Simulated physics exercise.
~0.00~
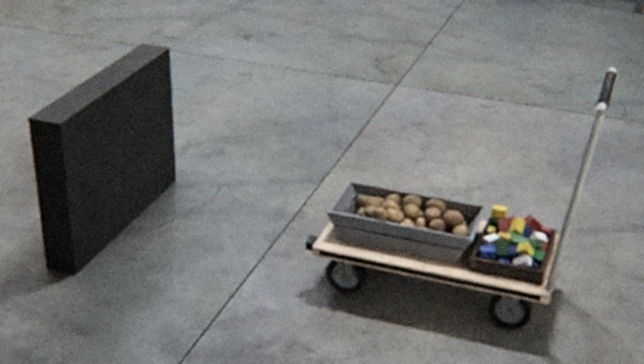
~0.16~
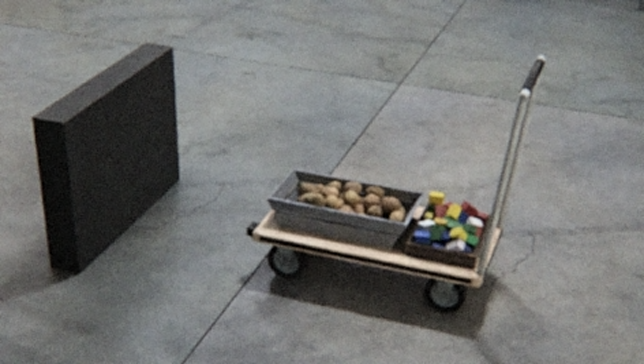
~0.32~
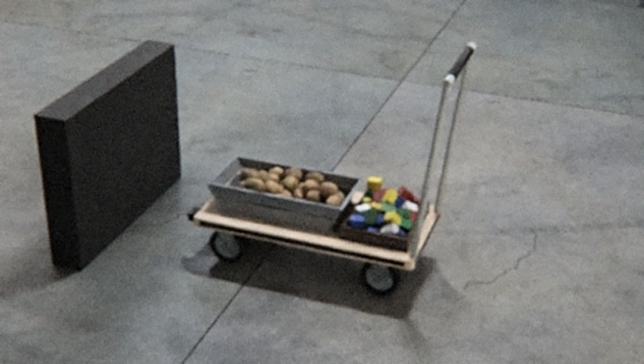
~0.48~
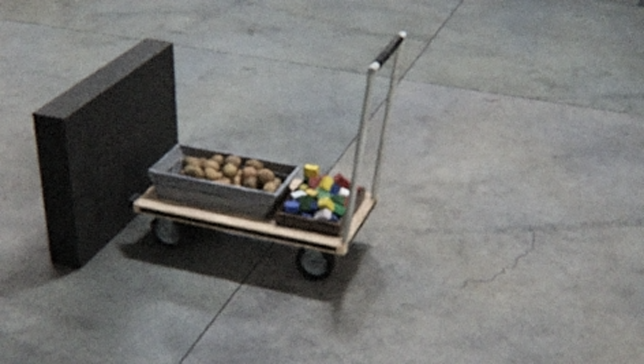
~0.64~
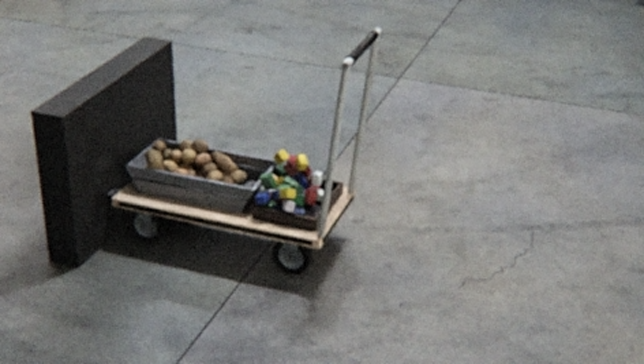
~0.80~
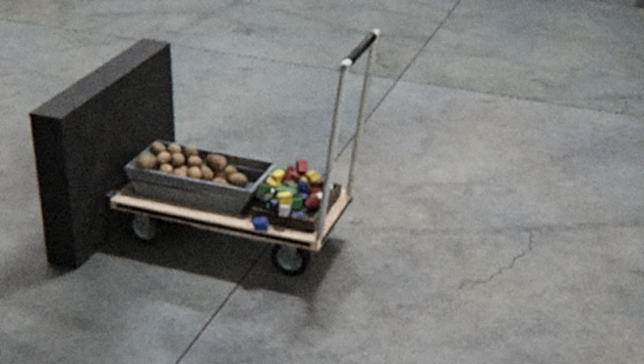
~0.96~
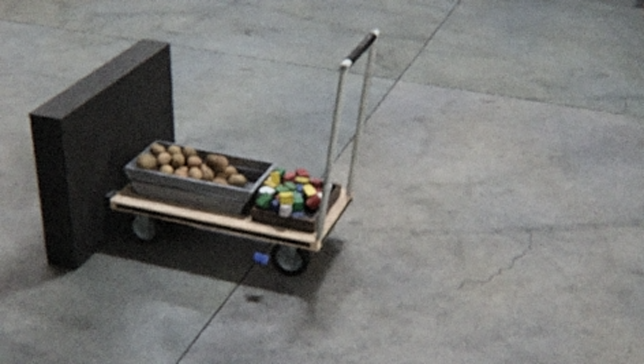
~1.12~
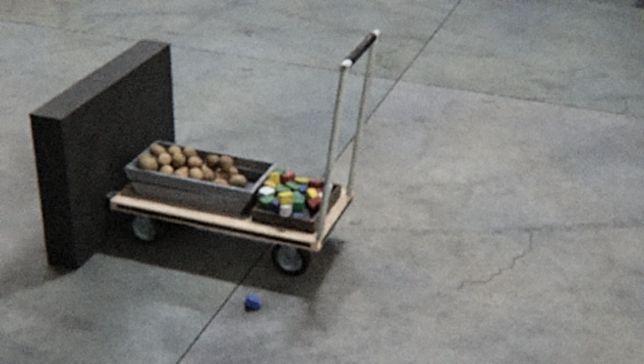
A trolley rolls left into a dark wall and stops, and a blue brick falls off.
